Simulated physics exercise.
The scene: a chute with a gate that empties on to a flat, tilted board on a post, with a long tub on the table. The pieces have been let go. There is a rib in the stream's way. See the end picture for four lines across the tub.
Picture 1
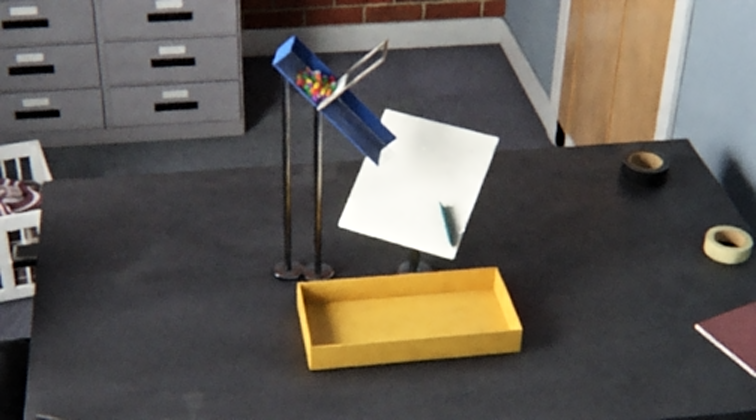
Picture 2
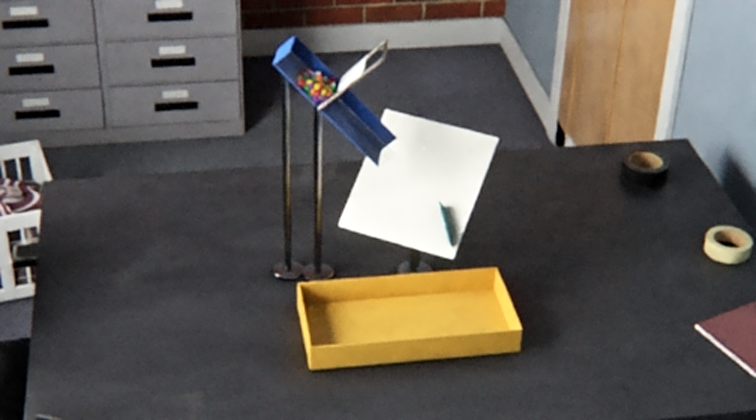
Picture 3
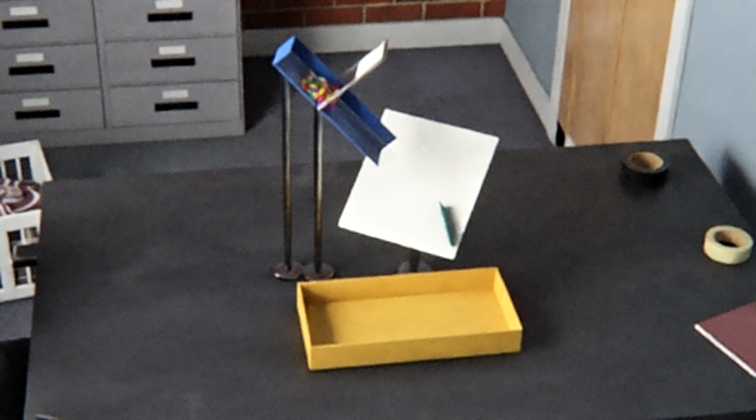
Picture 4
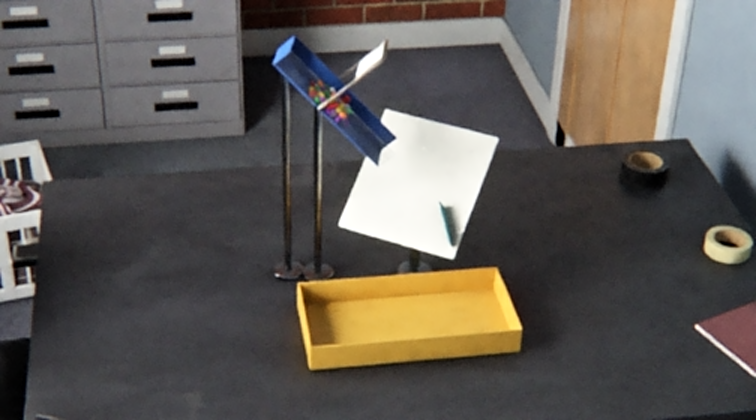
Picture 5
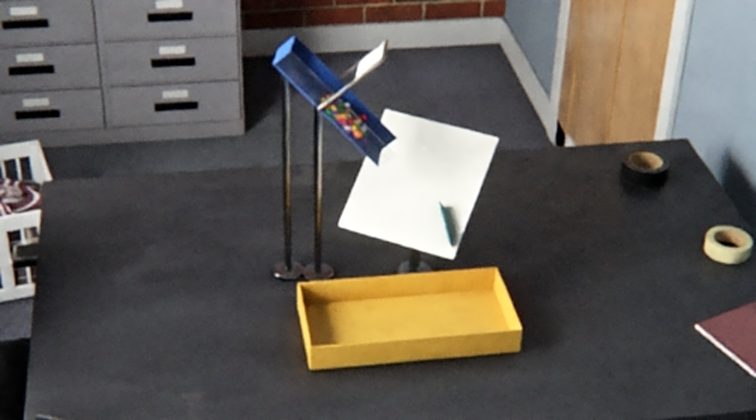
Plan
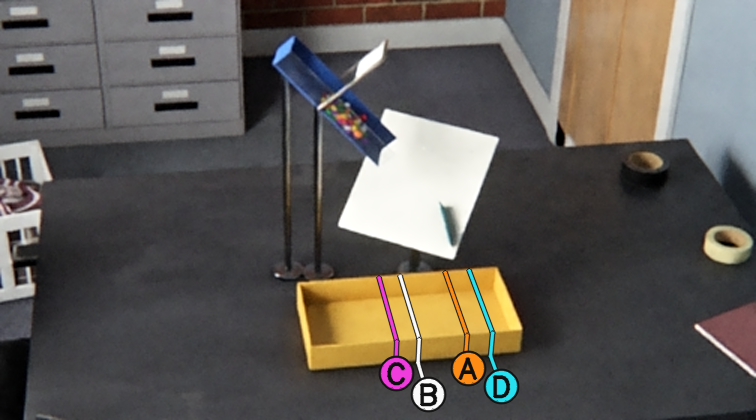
On a dark table in an office, a pale gate on a raised blue chute swung up, and the colourful jelly beans behind it slid down the slope toward a tilted white board.
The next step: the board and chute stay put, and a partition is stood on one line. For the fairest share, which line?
I would pick line B.
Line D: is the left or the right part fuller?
The left side.
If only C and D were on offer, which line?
That would be C.
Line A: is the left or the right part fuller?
Left.
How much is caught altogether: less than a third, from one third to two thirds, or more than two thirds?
About that: More than two thirds.
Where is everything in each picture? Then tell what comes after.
Load behind the gate at (317, 82), jelly beans; lip of the chute at (380, 159), sloping fairly steeply, in the first frame.
Middle of the board at (418, 182), tilted fairly steeply; middle of its low edge at (395, 242); of its high edge at (441, 124), in the second frame.
Front corners of the tub at (311, 348) and (522, 329), empty; front of the load at (333, 108), in the third frame.
Middle of the load at (330, 100); its front at (346, 123), about a third of the way to the lip; rib from (440, 202) to (450, 243), in the fourth frame.
Middle of the load at (344, 114); its front at (365, 142), about two thirds of the way to the lip, in the fifth frame.
On the marked copy, line A crosses the front rim at (466, 334); line B crosses the front rim at (419, 338); line C crosses the front rim at (396, 340); line D crosses the front rim at (492, 332).
For line A, of what is caught, nearly all on the left of the divider, a small part on the right.
For line B, of what is caught, about a third on the left of the divider, about two thirds on the right.
For line C, of what is caught, about a quarter on the left of the divider, most on the right.
For line D, of what is caught, all on the left of the divider, none on the right.
